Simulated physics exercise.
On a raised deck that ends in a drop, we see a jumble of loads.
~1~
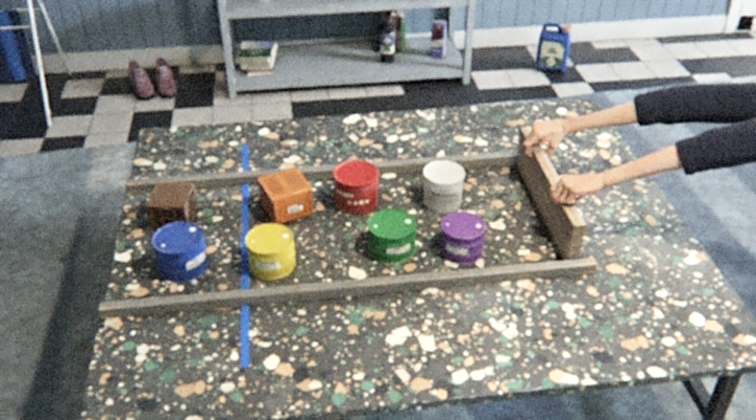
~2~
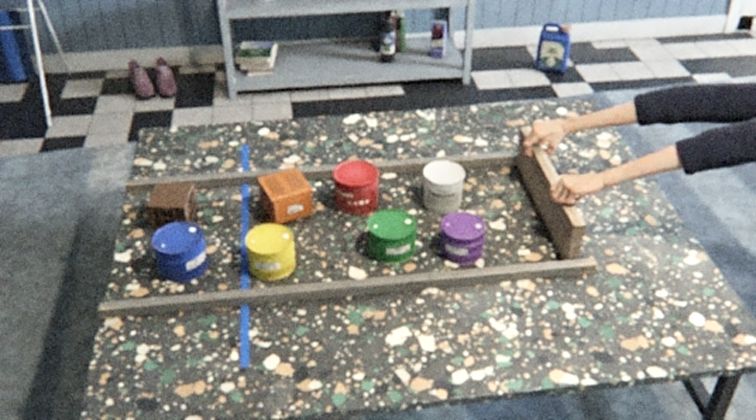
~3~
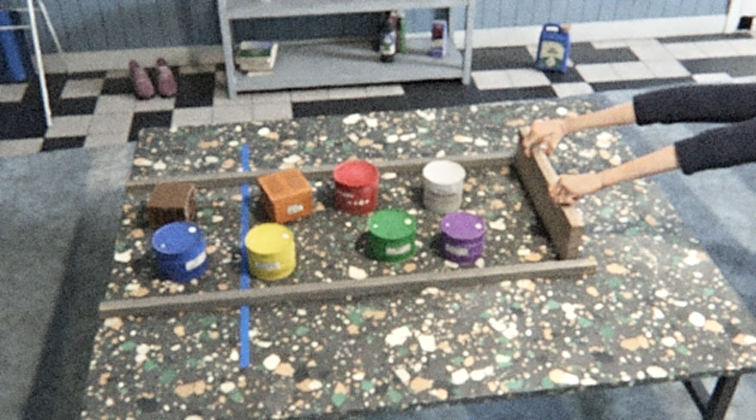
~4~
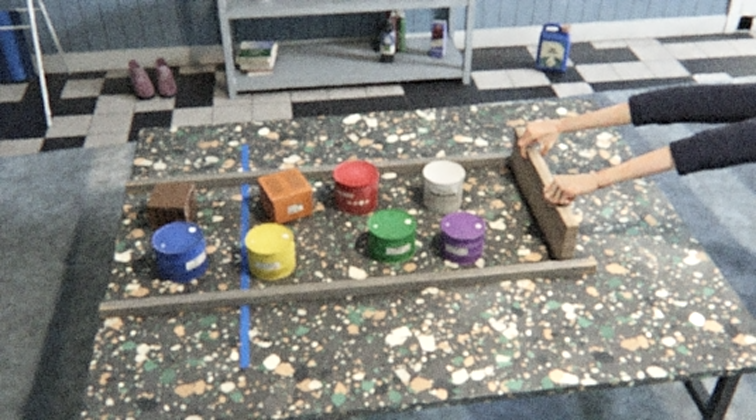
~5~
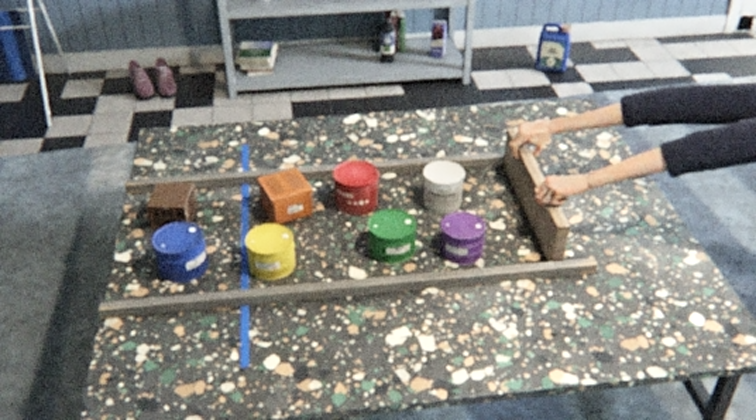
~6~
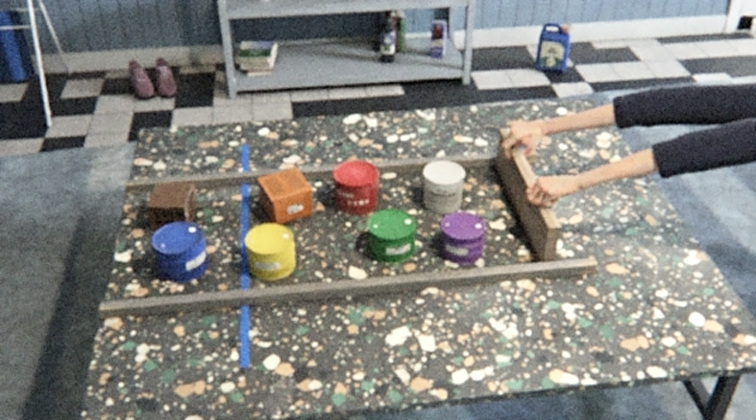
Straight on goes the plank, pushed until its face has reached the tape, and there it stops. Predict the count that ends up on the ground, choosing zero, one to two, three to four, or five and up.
When it halts, not one of them has come off.
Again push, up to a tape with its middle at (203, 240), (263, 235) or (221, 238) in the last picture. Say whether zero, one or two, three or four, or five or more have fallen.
Taking them in turn, one or two; none; not one.
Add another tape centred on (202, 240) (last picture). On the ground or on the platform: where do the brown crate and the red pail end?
The brown crate is gone; the red pail stays put.
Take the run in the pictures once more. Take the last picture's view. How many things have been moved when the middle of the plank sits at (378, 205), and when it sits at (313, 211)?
Counting first: 5, next 6.
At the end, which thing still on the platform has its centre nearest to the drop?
That is the brown crate.
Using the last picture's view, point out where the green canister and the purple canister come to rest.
I'd put one at around (207, 239) and the other at around (219, 266).
Early on, none off yet; brown crate at rest near (173, 206); blue canister at rest near (181, 252); yellow canister at rest near (271, 252).
Finally, the number that fall off is zero.
